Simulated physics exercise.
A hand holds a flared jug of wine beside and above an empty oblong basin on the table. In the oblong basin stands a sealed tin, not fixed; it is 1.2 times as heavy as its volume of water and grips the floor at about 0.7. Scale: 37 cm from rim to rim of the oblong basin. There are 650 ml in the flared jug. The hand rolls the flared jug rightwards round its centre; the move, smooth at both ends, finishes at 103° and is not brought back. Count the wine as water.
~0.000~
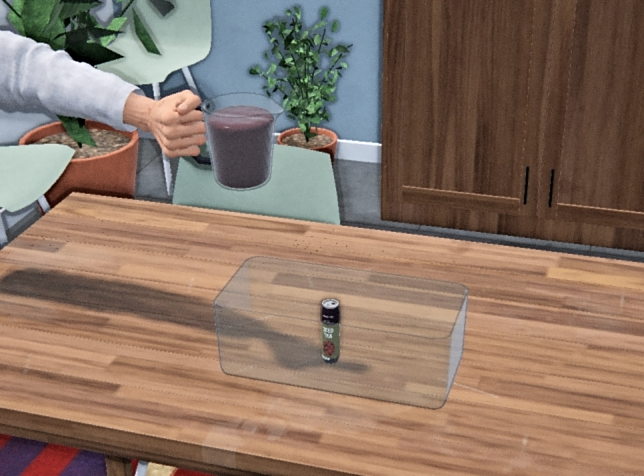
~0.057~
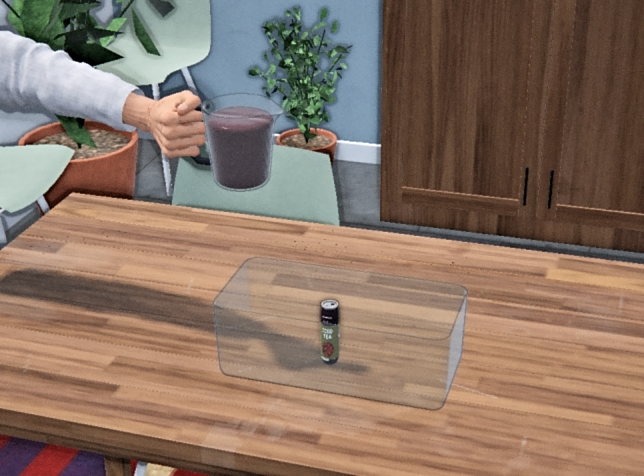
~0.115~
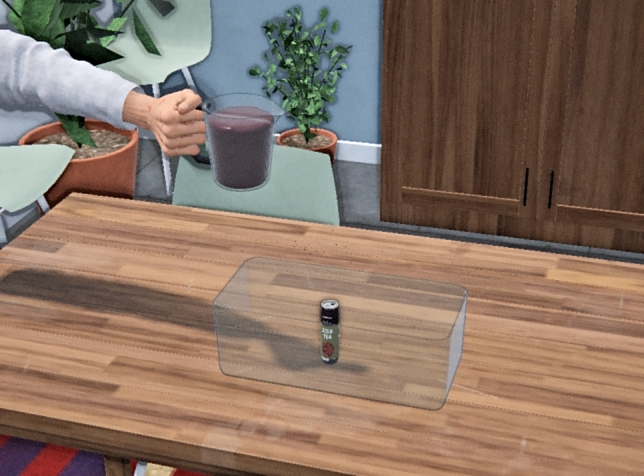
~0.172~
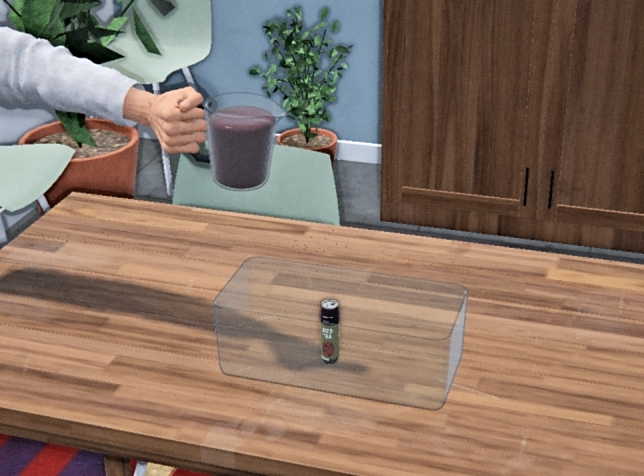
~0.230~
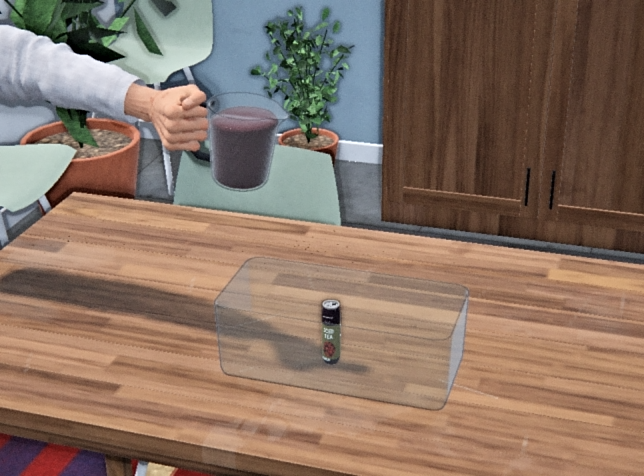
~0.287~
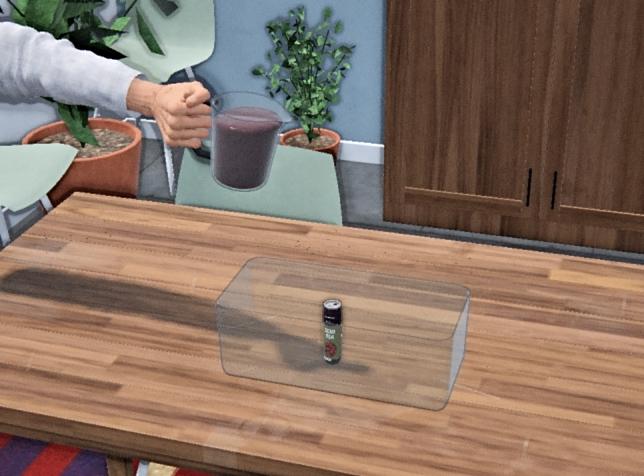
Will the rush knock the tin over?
It remains upright.
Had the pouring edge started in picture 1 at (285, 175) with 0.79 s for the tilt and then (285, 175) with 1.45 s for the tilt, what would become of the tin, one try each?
First it goes over; then it topples.
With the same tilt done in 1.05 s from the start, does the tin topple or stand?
The tin keeps standing.
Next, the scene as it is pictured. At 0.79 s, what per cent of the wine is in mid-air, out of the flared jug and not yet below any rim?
Some 16 per cent.
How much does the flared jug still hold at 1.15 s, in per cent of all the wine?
Some 28 per cent.
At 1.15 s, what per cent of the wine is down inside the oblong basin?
Some 44 per cent.
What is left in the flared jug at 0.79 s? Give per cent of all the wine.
About 80 per cent.
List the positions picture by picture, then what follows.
Tilt 0°; pouring edge (284, 110); surface from (210, 112) to (275, 119); the oblong basin's rim runs from (231, 280) to (460, 313); the tin's top is at (330, 306), in the first frame.
Tilt 0°; pouring edge (284, 111); surface from (210, 113) to (274, 119), in the second frame.
Tilt 2°; pouring edge (285, 112); surface from (211, 113) to (275, 120), in the third frame.
Tilt 4°; pouring edge (286, 114); surface from (212, 112) to (276, 120), in the fourth frame.
Tilt 6°; pouring edge (289, 117); surface from (214, 114) to (279, 121), in the fifth frame.
Tilt 10°; pouring edge (293, 120); surface from (217, 114) to (284, 121), in the sixth frame.
By 0.79 s the tilt is 58° and 81 per cent is still to pour; the tin stands where it began.
By 1.15 s the tilt is 93° and 28 per cent is still to pour; the tin stands where it began.
By 1.53 s the tilt is 103° and 1 per cent is still to pour; the tin stands where it began.
By 1.95 s the tilt is 103° and 0 per cent is still to pour; the tin stands where it began.
At rest the tin stands where it began.
